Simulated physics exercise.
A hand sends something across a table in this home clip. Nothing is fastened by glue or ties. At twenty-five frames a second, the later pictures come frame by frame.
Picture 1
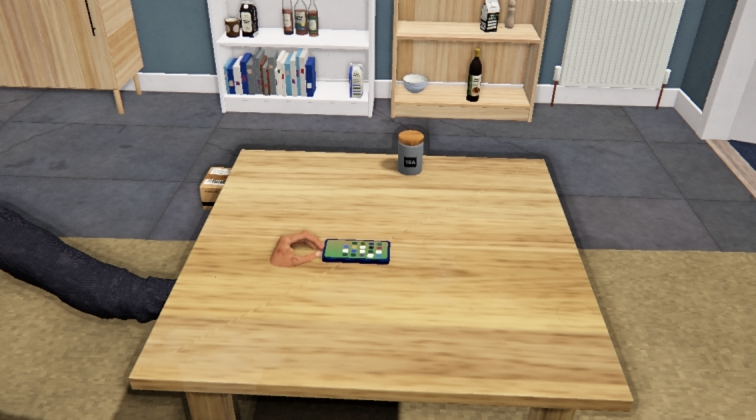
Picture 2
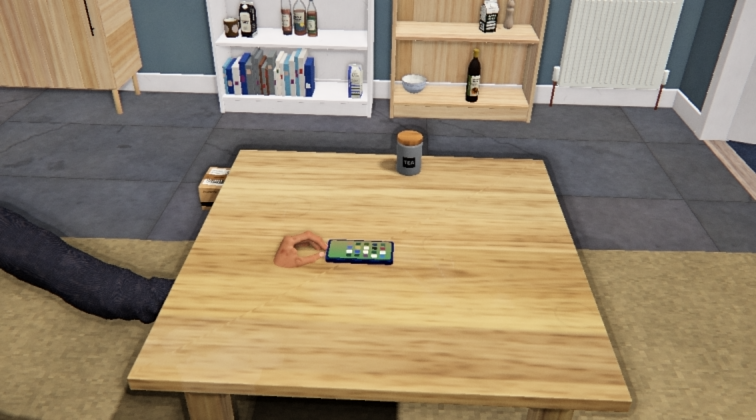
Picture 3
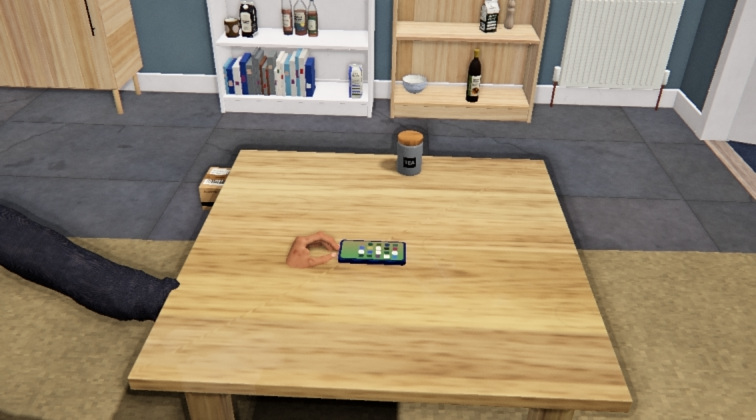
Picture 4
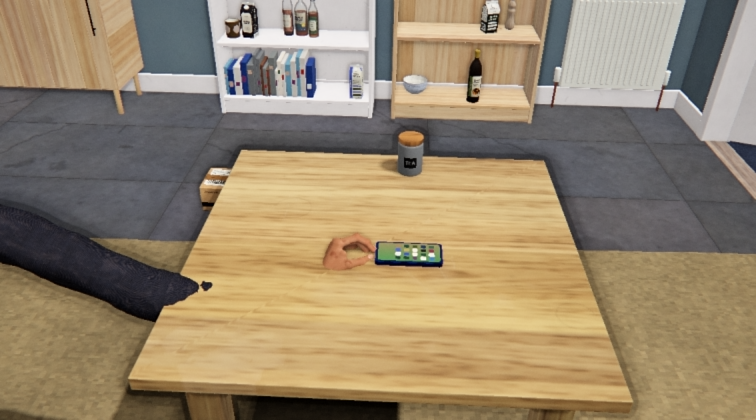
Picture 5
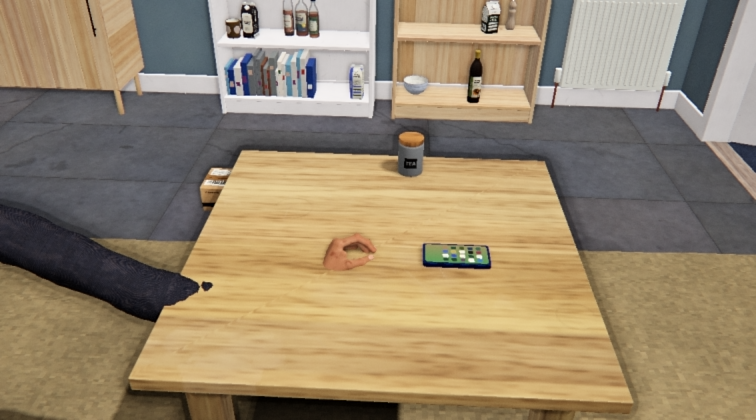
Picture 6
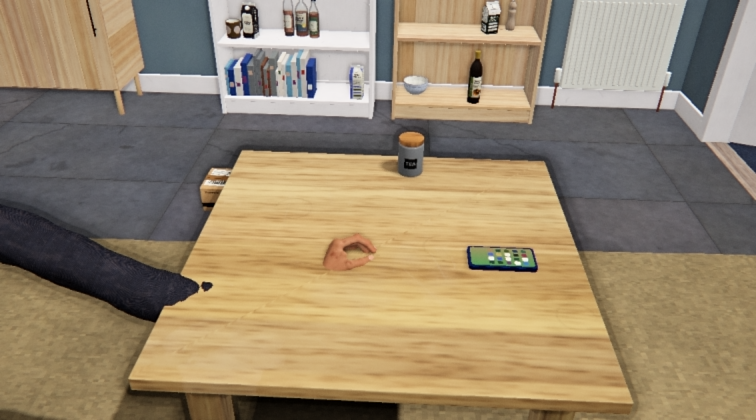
A blue phone slides right across the wooden table as a hand pushes and releases it.
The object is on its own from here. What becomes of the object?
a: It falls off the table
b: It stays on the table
Option a: It falls off the table.
Then, 0.10 s on from there, blue phone now off the table.
Then, 0.30 s on from there, things are still on the move.
Then, 0.50 s on from there, as before.
In the end, off the table, blue phone.
